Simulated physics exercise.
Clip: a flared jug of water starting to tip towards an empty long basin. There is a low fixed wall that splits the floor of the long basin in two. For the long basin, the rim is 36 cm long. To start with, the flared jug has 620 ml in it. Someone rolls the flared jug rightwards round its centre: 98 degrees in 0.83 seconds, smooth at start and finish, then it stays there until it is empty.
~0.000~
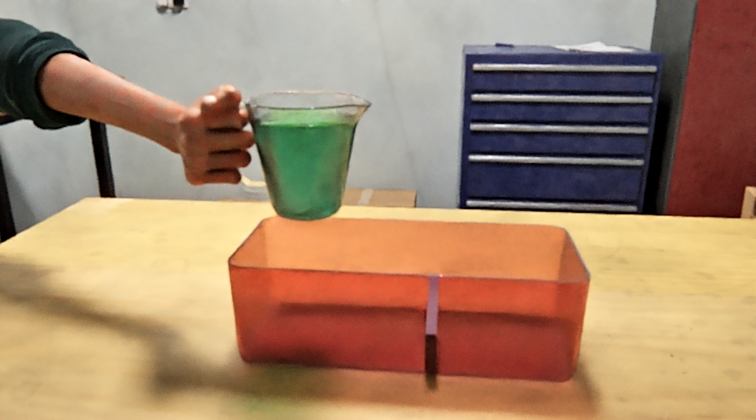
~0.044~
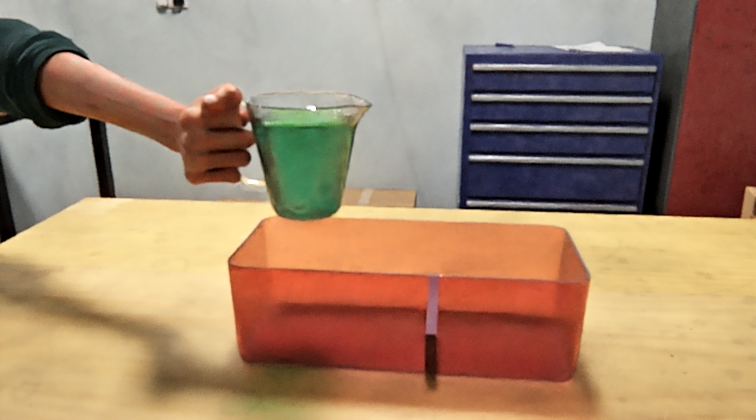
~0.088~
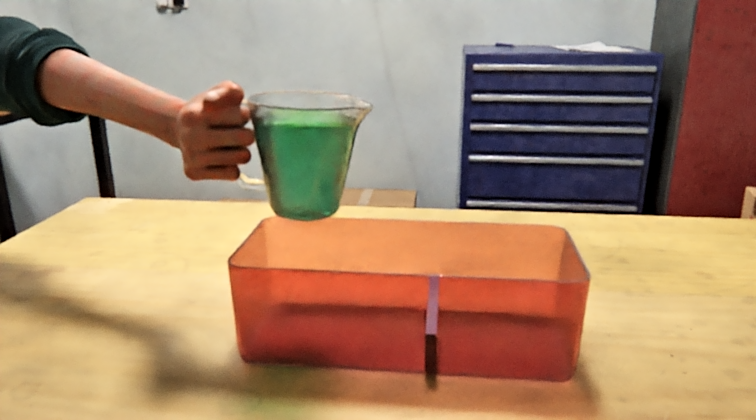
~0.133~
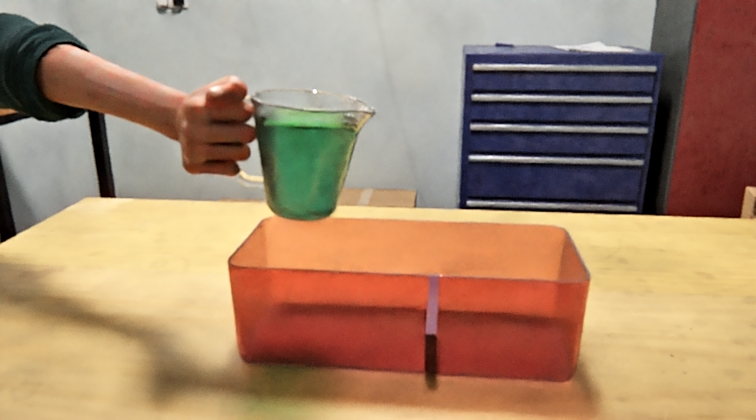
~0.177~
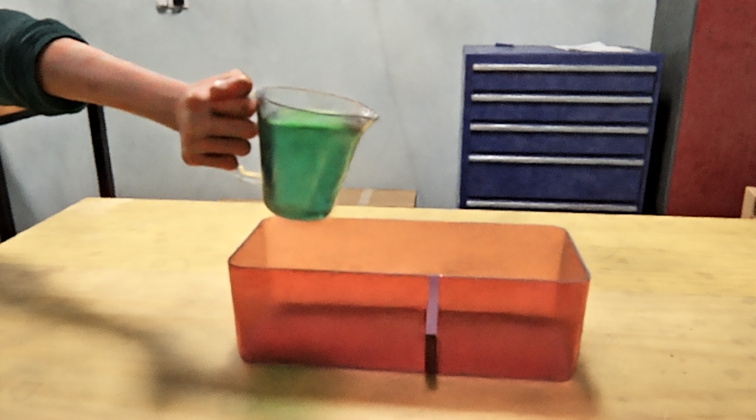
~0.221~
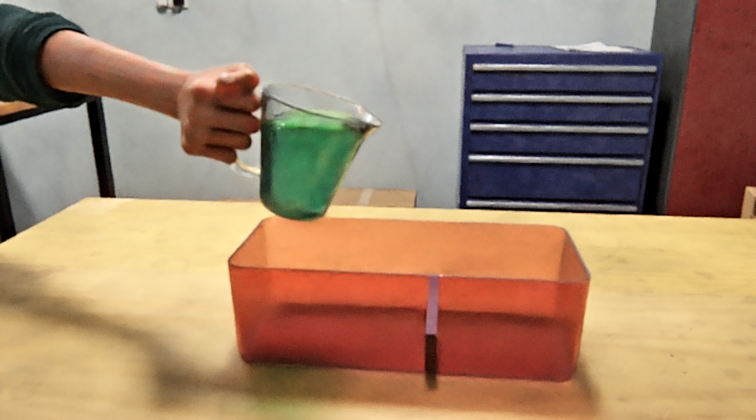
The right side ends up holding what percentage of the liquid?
About 30 in every hundred parts.
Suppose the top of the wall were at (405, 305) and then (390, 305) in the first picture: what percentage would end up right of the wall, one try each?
Respectively close to 85 and 95 %.
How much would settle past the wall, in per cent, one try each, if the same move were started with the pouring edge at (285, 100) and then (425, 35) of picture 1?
Respectively about 5 and 95 percent.
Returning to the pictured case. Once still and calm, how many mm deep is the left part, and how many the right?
Left part: About 14 mm; right part: About 8 mm.
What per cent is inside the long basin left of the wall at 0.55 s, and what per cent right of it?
Roughly 4 sits left and 10 sits right.
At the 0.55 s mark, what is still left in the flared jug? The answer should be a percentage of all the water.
Roughly 68 per cent.
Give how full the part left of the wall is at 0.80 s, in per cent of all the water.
About 42 percent.
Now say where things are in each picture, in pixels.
In the first frame, it leans 0°; its right rim is at (371, 103); the water meets the walls at (256, 116) and (356, 117); the long basin's rim runs from (247, 240) to (577, 253); the wall's top is at (433, 302).
In the second frame, it leans 1°; its right rim is at (372, 104); the water meets the walls at (257, 115) and (356, 118).
In the third frame, it leans 3°; its right rim is at (374, 106); the water meets the walls at (258, 114) and (358, 120).
In the fourth frame, it leans 6°; its right rim is at (377, 110); the water meets the walls at (261, 113) and (360, 121).
In the fifth frame, it leans 11°; its right rim is at (380, 116); the water meets the walls at (264, 114) and (364, 122).
In the sixth frame, it leans 16°; its right rim is at (384, 124); the water meets the walls at (268, 117) and (371, 125).
Then, 0.55 s in, the tilt is 74° and 68 per cent is still to pour, 4 is left of the wall and 9 right of it.
Then, 0.80 s in, the tilt is 98° and 19 per cent is still to pour, 42 is left of the wall and 29 right of it.
Then, 1.05 s in, the tilt is 98° and 1 per cent is still to pour, 67 is left of the wall and 30 right of it.
Then, 1.33 s in, the tilt is 98° and 0 per cent is still to pour, 69 is left of the wall and 30 right of it.
Finally, 69 per cent lies left of the wall, 30 right of it and 1 outside.
